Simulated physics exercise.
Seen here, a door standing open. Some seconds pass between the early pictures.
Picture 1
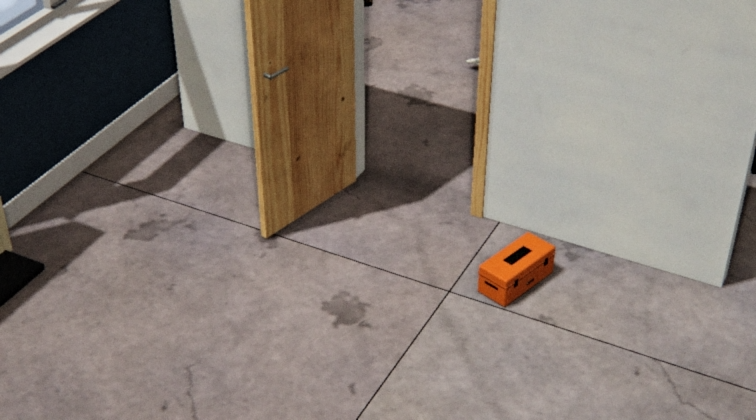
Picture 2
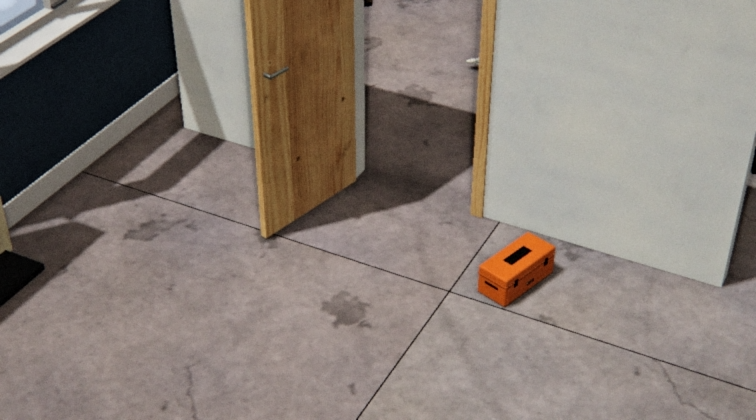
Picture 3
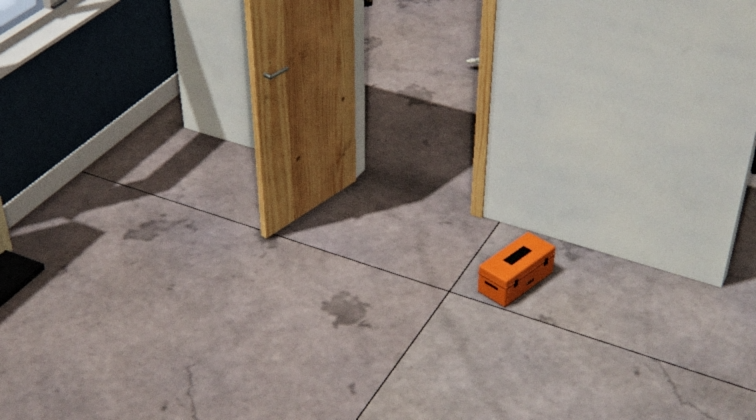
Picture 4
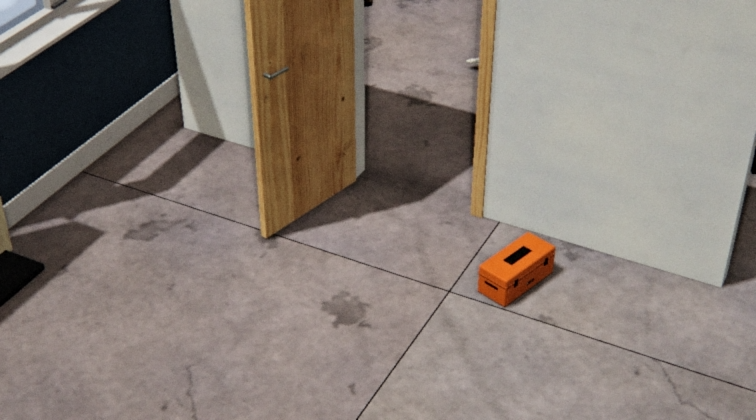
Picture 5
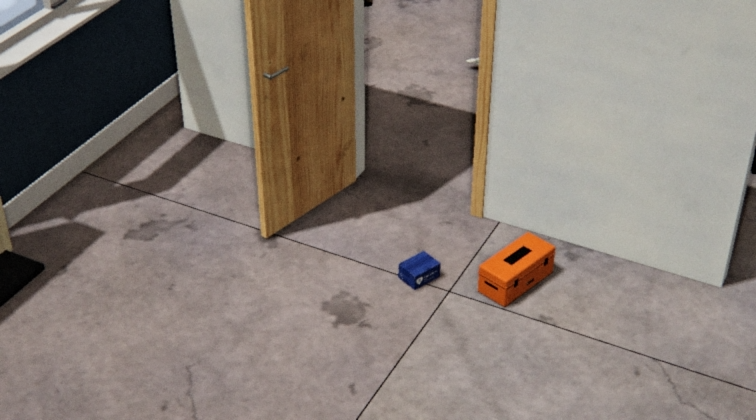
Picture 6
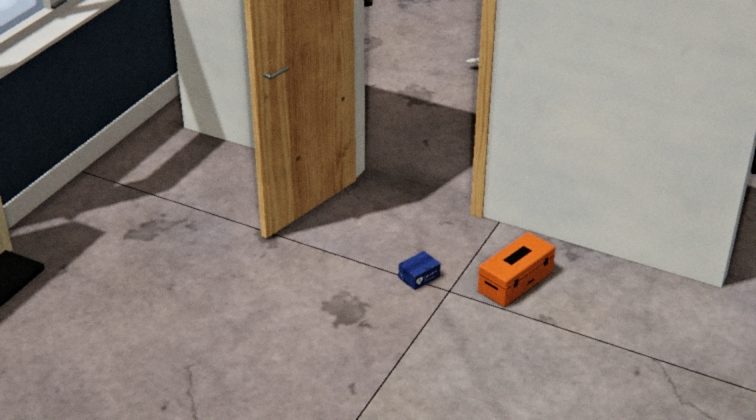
A door stands open by an orange toolbox, and a blue box appears beside it.
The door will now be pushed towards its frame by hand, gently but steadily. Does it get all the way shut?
As it turns out, it closes.
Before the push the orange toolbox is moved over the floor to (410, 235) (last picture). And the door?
Then it is blocked.
Then, 1.20 s later than the last frame, door 72° open.
Then, 2.20 s later than the last frame, door 35° open.
When it is over, door 0° open; both as before. End places, in pixels of the last picture, blue box near (419, 270).
